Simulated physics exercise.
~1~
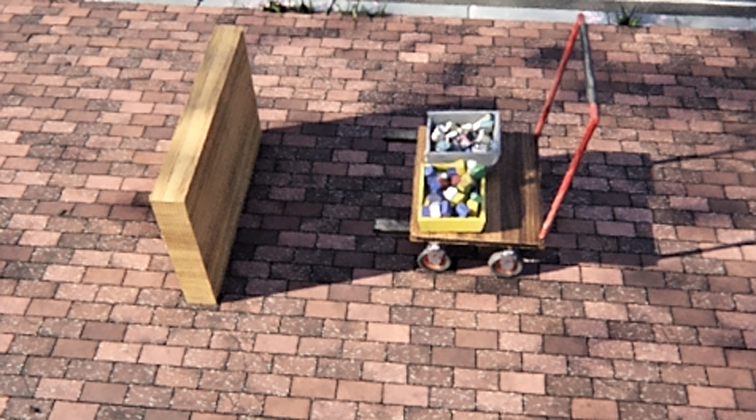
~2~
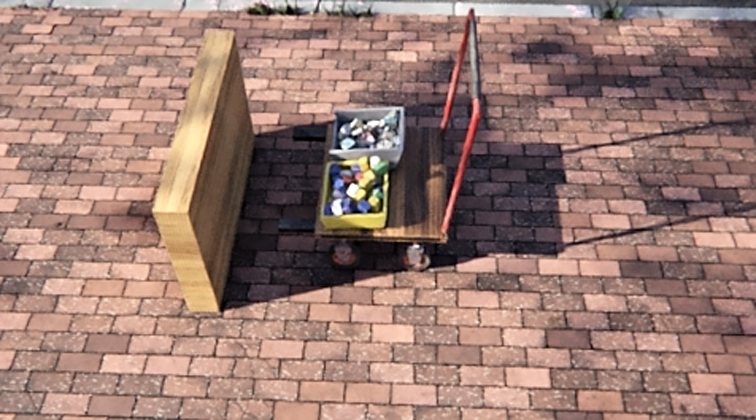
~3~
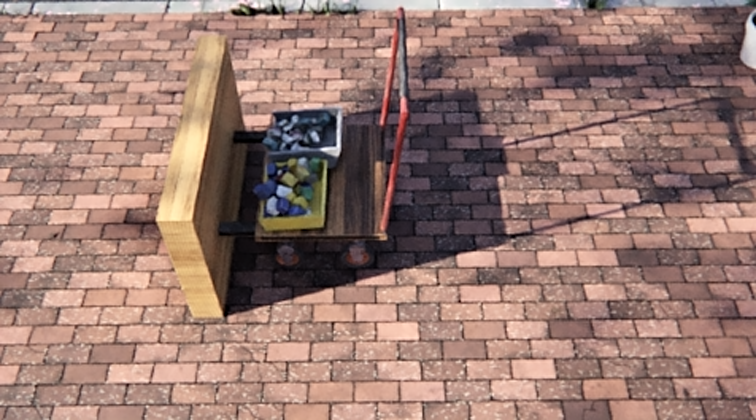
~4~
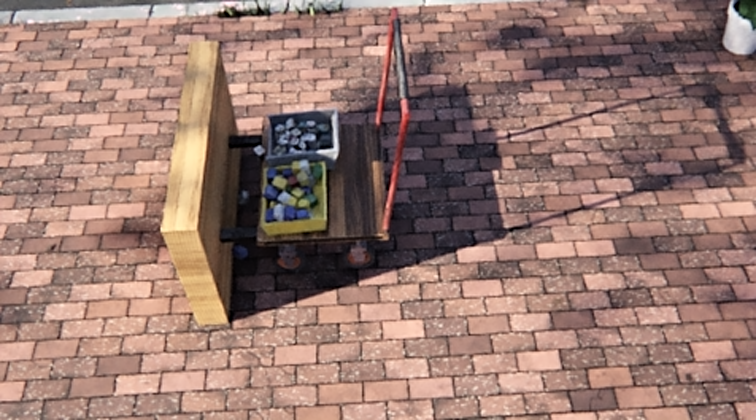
On a sunlit area of reddish brick paving, seen from above, a thick upright wooden slab stands on the left with a flat wooden trolley to its right. The trolley has a red handle at its right end and carries a yellow box of colourful toy bricks in front of a grey box of small cartons. It rolls left toward the slab, its load riding along, and stops against it. The contents are jolted leftward, and a few pieces spill over, at least one dropping to the ground by the slab. Both boxes stay on the deck, still holding nearly everything.
